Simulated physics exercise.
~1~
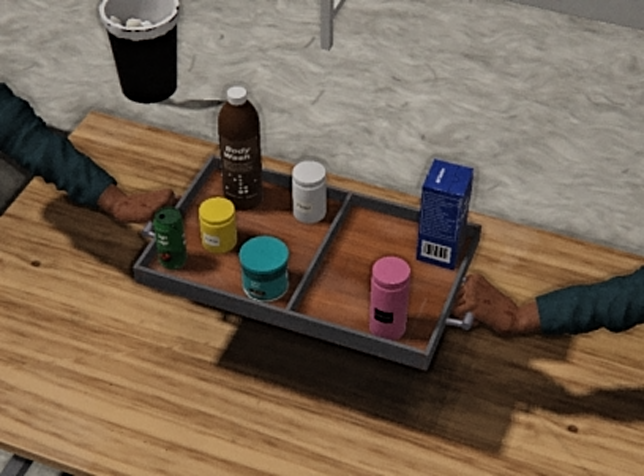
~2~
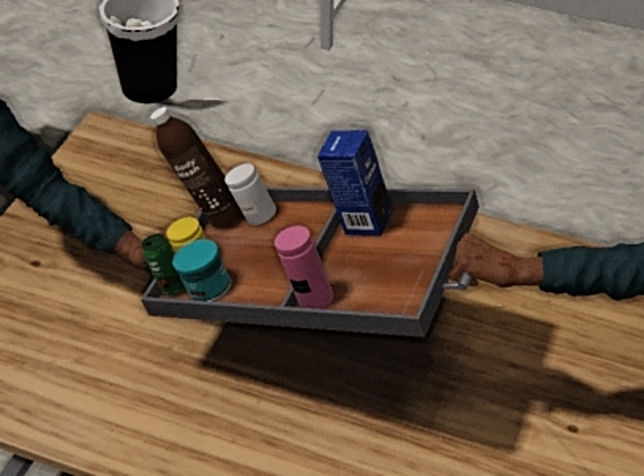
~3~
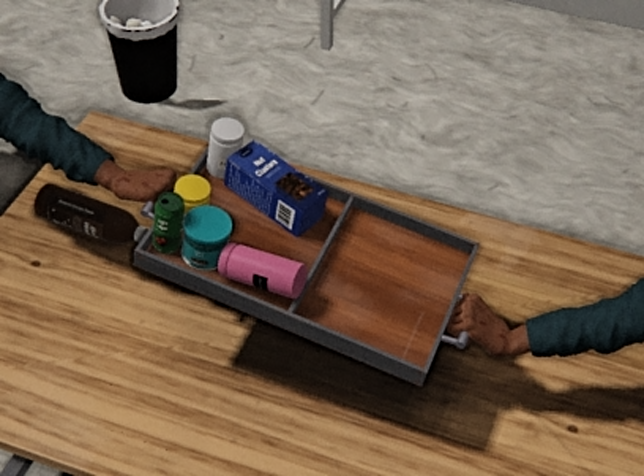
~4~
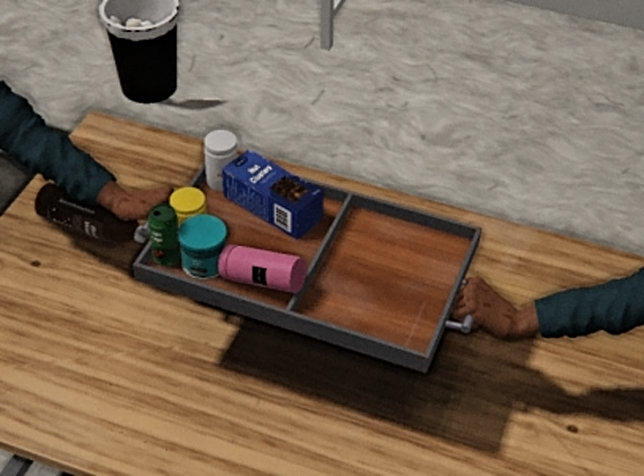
The video shows two hands tipping a tray of containers down to the left, sending items sliding and leaning that way, before leveling it; the brown bottle ends lying off the tray, while the blue carton and pink jar lie on their sides and the white jar stands upright.
